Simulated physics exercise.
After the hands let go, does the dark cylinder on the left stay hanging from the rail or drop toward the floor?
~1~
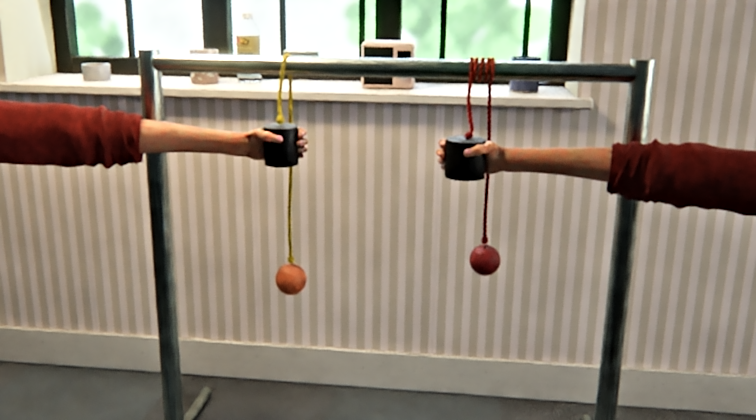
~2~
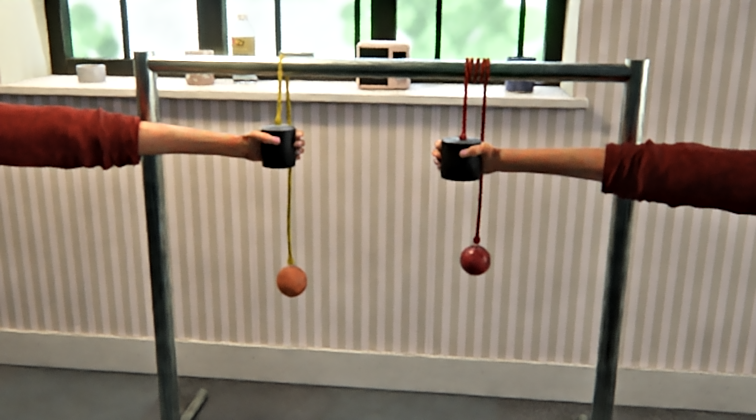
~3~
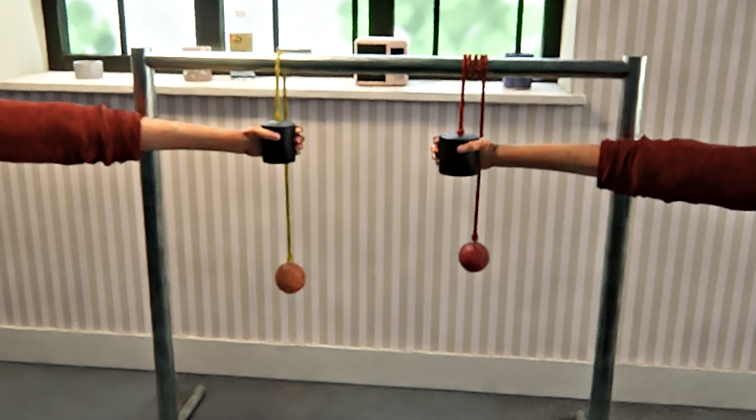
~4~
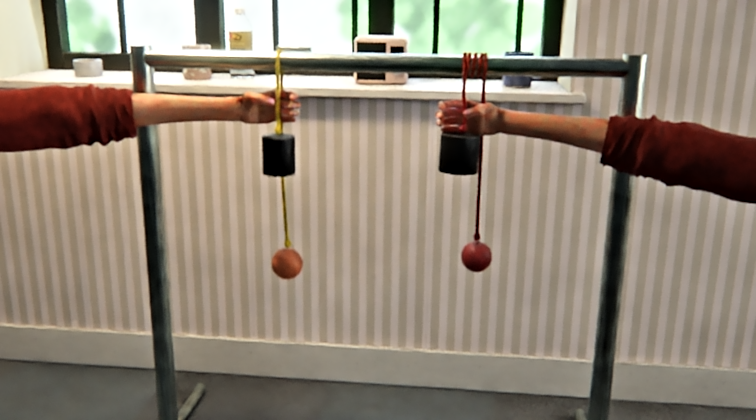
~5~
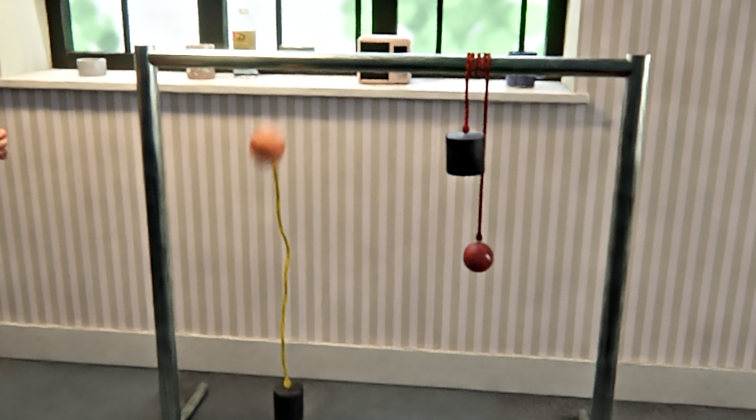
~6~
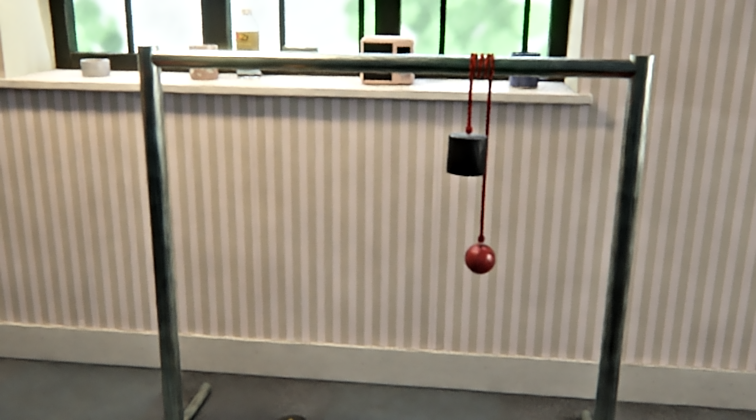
The left cylinder drops and pulls its yellow cord off the rail. The right cylinder keeps its height on the red cord.
